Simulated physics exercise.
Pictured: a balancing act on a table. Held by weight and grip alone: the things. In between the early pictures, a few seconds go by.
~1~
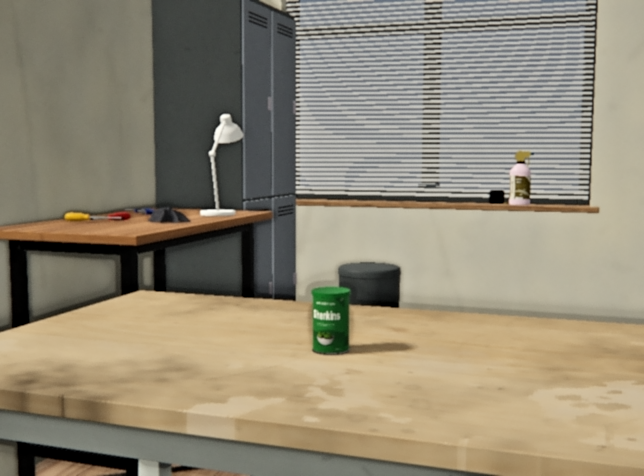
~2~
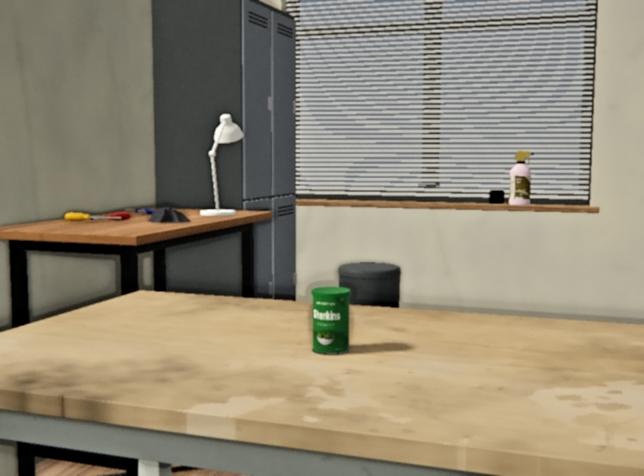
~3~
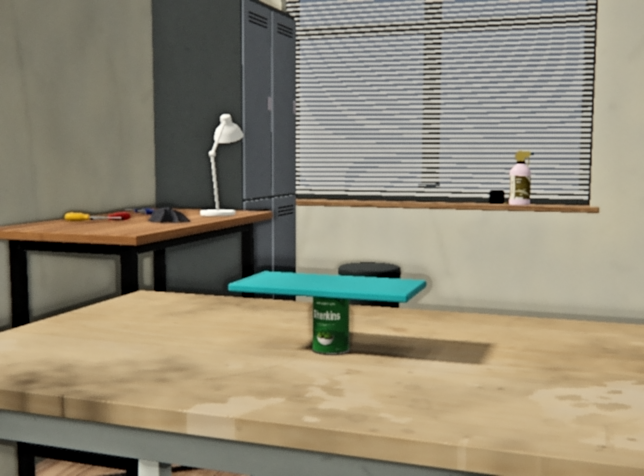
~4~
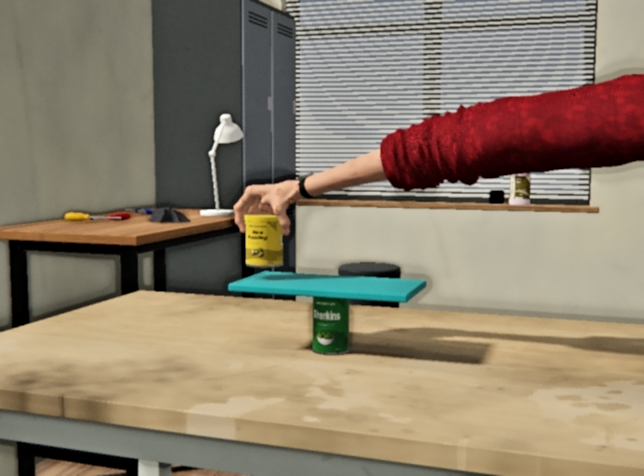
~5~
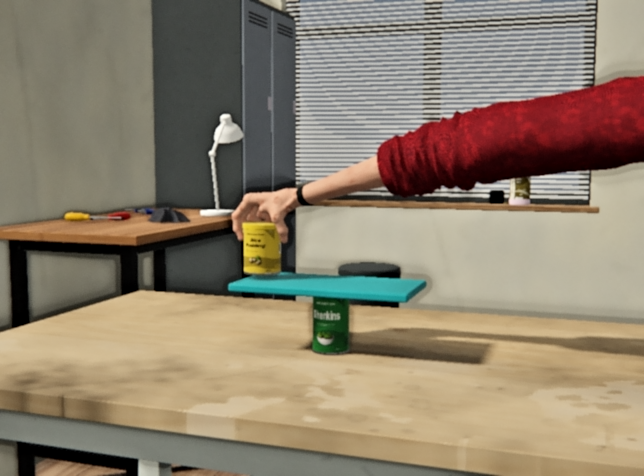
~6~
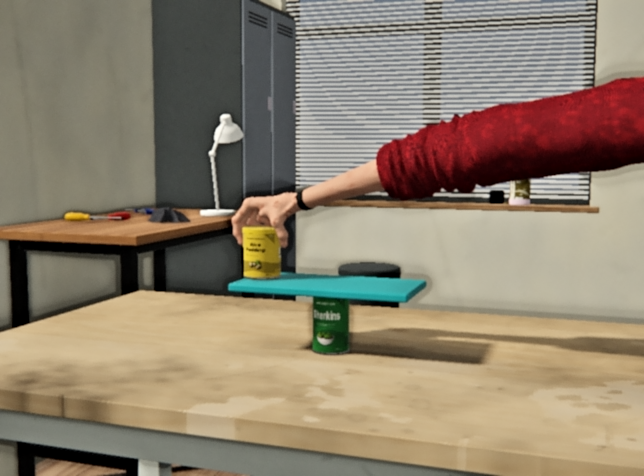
In this clip, a green tin stands on a wooden table, and a flat teal board appears on top of it. A hand in a red sleeve then lowers a yellow tin onto the board's left side and keeps holding it.
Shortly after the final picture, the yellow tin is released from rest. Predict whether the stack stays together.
The stack does not stay upright.
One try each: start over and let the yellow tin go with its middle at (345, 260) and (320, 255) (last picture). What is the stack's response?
The stack remains upright with the first try and remains upright with the second.
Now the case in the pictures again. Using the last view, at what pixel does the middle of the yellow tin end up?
At about (219, 321).
Then, 0.30 s after the last picture, yellow tin now fallen; turquoise lid tipped 39° from how it was.
Then, 0.40 s after the last picture, turquoise lid tipped 57° from how it was.
Then, 0.60 s after the last picture, turquoise lid tipped 37° from how it was.
At rest, fallen, yellow tin; tipped over in the stack, turquoise lid; green tin in place. Seen from the same camera at the end, yellow tin near (219, 321). The stack comes apart.
